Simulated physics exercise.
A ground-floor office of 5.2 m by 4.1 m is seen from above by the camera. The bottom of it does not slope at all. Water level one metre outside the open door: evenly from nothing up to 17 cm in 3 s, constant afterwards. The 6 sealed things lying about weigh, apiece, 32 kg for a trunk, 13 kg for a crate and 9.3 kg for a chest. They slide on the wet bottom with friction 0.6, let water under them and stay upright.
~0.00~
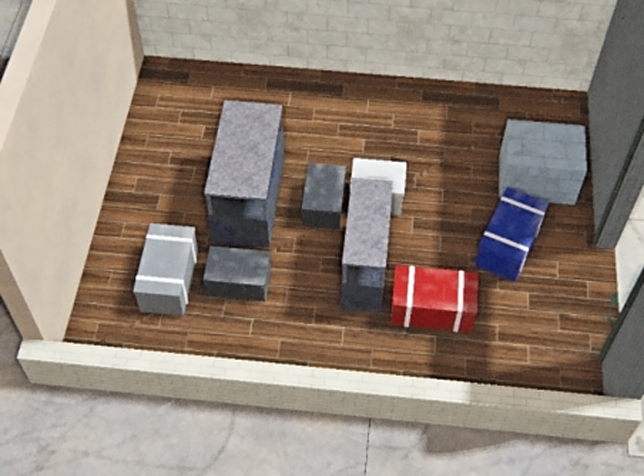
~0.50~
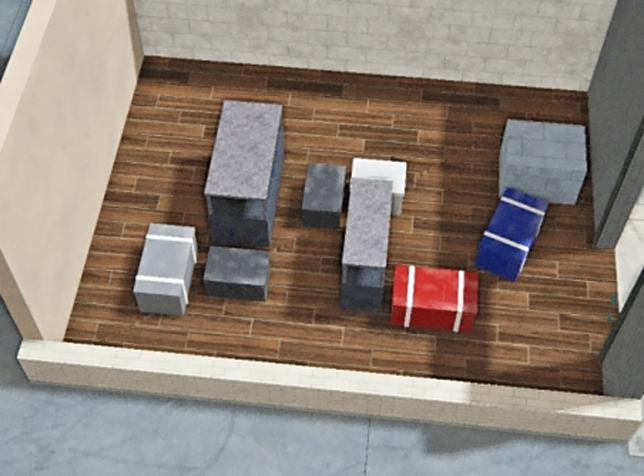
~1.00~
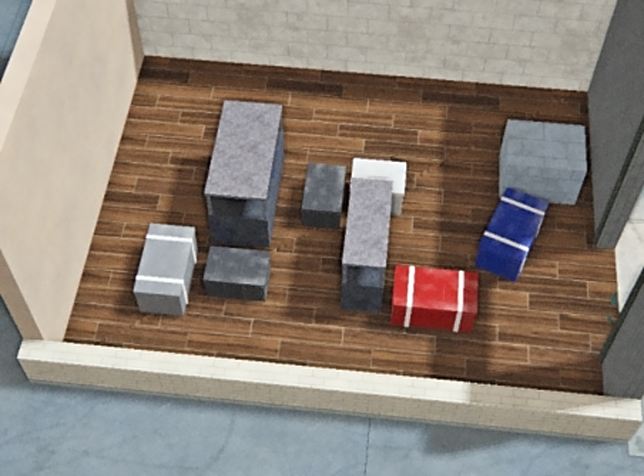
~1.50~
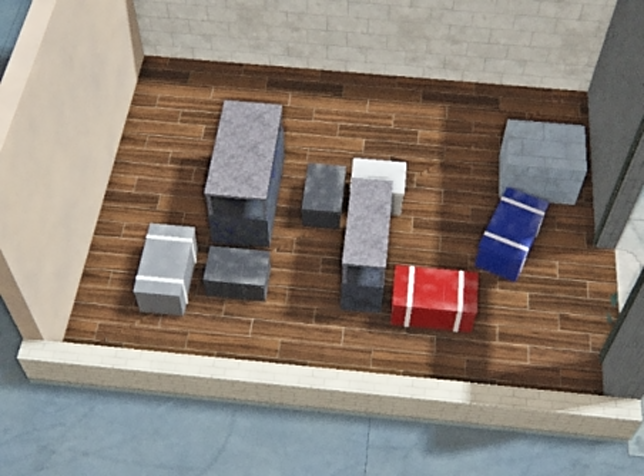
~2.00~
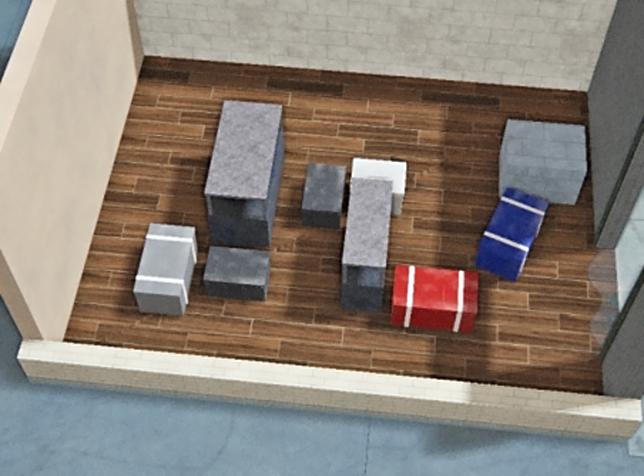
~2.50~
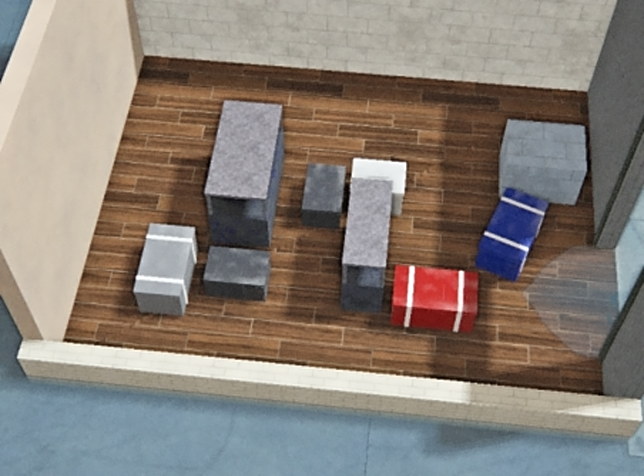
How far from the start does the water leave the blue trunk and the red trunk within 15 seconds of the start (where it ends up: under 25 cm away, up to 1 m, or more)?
The blue trunk goes a long way, the red trunk goes a long way.
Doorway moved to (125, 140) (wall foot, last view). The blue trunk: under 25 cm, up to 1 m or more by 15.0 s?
The blue trunk would stay roughly in place.
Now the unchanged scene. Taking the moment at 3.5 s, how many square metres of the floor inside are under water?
Some 2.0 m2 of it.
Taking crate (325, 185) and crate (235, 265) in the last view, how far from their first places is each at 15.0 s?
Respectively 30 and 20 centimetres.
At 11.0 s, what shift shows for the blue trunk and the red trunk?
About 120 and 140 cm by then.
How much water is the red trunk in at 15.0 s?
7 cm, roughly.
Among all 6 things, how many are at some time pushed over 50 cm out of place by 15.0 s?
3 of them.
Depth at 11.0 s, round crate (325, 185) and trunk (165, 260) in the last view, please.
6 and 4 cm.
After 3.5 s the blue trunk is near (514, 223), 0.0 m from its start, aground; the red trunk is near (436, 289), 0.0 m from its start, aground; 0 afloat.
After 6.8 s the blue trunk is near (455, 188), 0.7 m from its start, aground; the red trunk is near (430, 296), 0.1 m from its start, aground; 0 afloat.
After 11.0 s the blue trunk is near (437, 150), 1.2 m from its start, aground; the red trunk is near (293, 339), 1.5 m from its start, aground; 2 afloat.
After 15.0 s the blue trunk is near (432, 131), 1.4 m from its start, aground; the red trunk is near (286, 338), 1.5 m from its start, aground; 3 afloat.
